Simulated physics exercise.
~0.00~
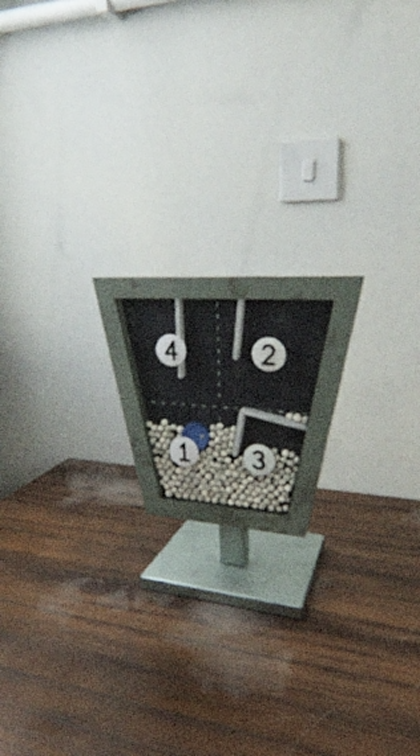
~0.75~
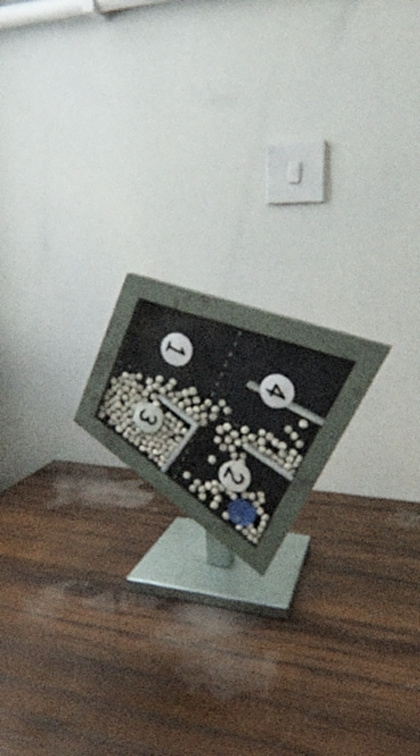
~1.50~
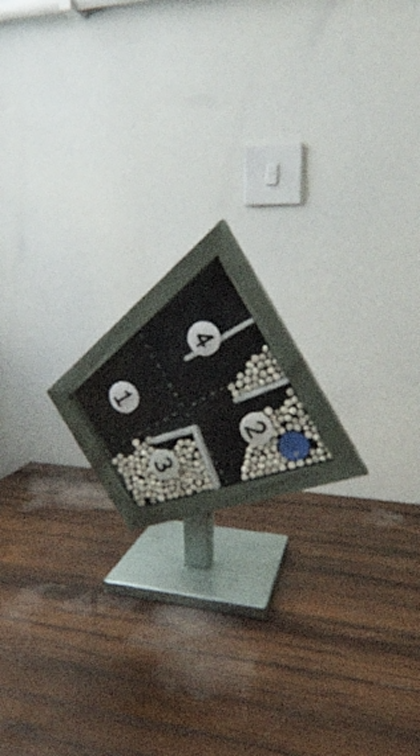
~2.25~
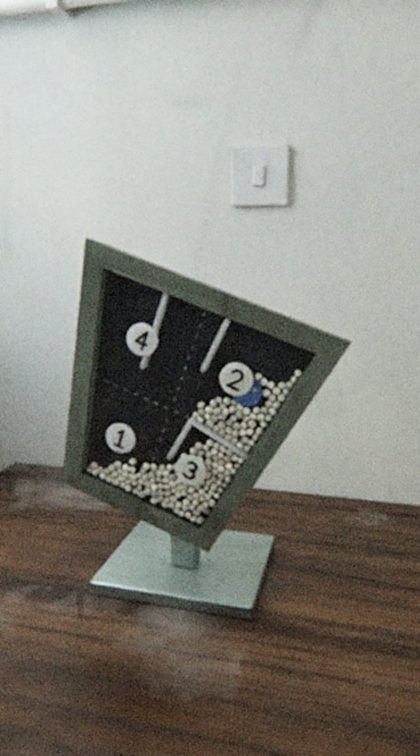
A green-framed box of small pale beads on a stand tipped far over clockwise, sending the beads and a blue disc tumbling, then swung most of the way back, ending slightly tilted with the beads heaped along the bottom and right side.
